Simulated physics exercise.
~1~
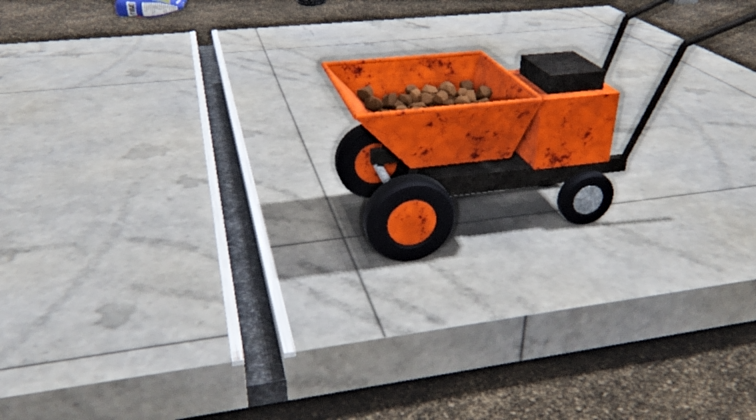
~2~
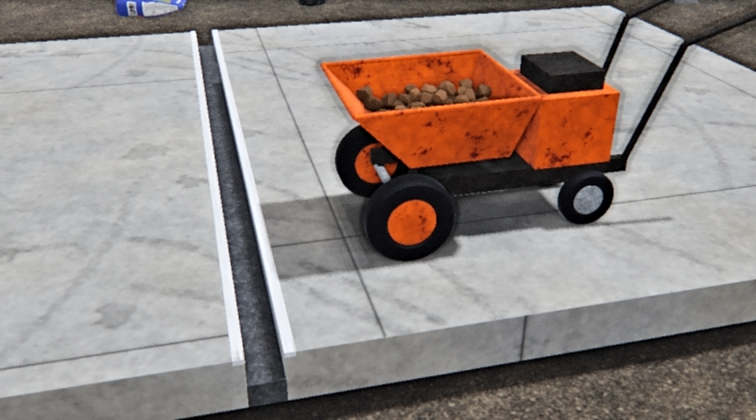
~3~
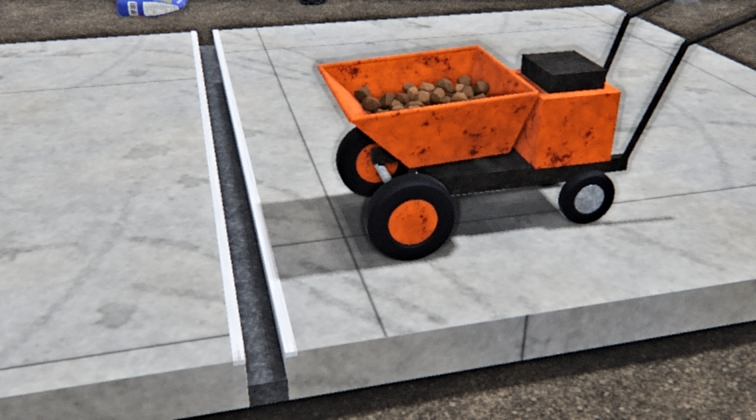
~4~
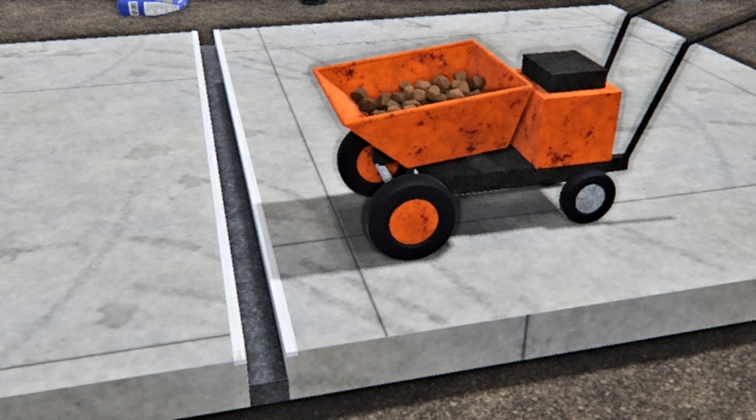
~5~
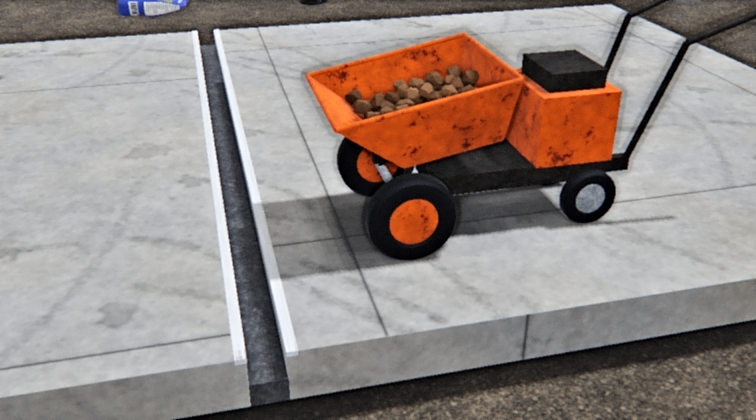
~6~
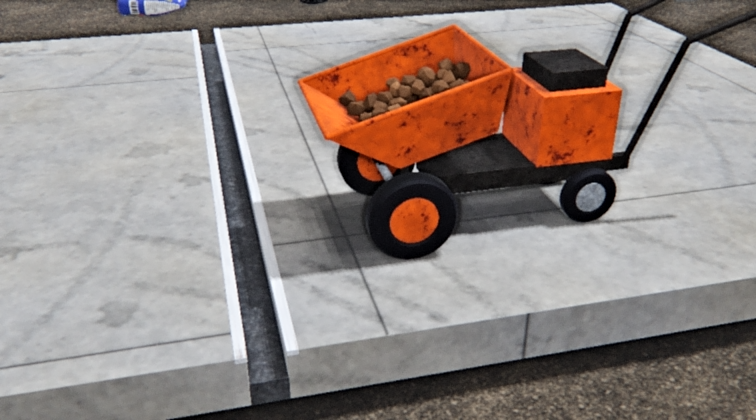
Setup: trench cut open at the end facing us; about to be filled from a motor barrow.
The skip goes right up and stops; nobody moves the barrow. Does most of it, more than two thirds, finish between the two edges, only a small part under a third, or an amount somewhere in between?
An amount in between, a third to two thirds, finishes between the edges.
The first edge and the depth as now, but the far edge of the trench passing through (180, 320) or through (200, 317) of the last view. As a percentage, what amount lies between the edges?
In order: 80 per cent, then 70 per cent.
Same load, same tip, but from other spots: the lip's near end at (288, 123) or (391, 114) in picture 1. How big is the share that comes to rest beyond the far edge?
80 % and 10 %.
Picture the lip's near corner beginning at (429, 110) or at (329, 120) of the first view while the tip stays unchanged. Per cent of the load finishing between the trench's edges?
Some 20 in a hundred, then some 40 in a hundred.
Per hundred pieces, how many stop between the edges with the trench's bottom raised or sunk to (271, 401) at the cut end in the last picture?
Close to 60 per cent, I reckon.
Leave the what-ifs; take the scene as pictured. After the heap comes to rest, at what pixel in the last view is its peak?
Peak at rest, last frame: Around (246, 217).
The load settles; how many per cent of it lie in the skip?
Around 20 in a hundred.
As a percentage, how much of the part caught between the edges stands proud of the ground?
30 in a hundred.
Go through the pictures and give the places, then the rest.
The first picture shows lip of the skip (356, 117), level; top of the load (449, 107), clay clods; first edge of the trench (279, 307); far edge (231, 314), the trench under half as wide as the skip, and about as deep as wide.
The second picture shows lip of the skip (355, 118), level; top of the load (448, 106).
The third picture shows lip of the skip (351, 120), tipped barely; top of the load (460, 102).
The fourth picture shows lip of the skip (345, 124), tipped a little; top of the load (456, 98).
The fifth picture shows lip of the skip (337, 130), tipped a little; top of the load (475, 96).
The sixth picture shows lip of the skip (327, 138), tipped clearly; top of the load (458, 89); first edge of the trench (282, 306); far edge (234, 312).
Just after the last frame, skip tipped steeply; every one in the skip.
A moment on, skip tipped right over; roughly half in the skip; about a tenth short of the trench; roughly a third in or heaped over the trench; just a few beyond it.
Further on, skip tipped right over; roughly a quarter in the skip; about a tenth short of the trench; roughly half in or heaped over the trench; about a tenth beyond it.
When it is over, skip tipped right over; roughly a quarter in the skip; about a tenth short of the trench; roughly half in or heaped over the trench; about a tenth beyond it.
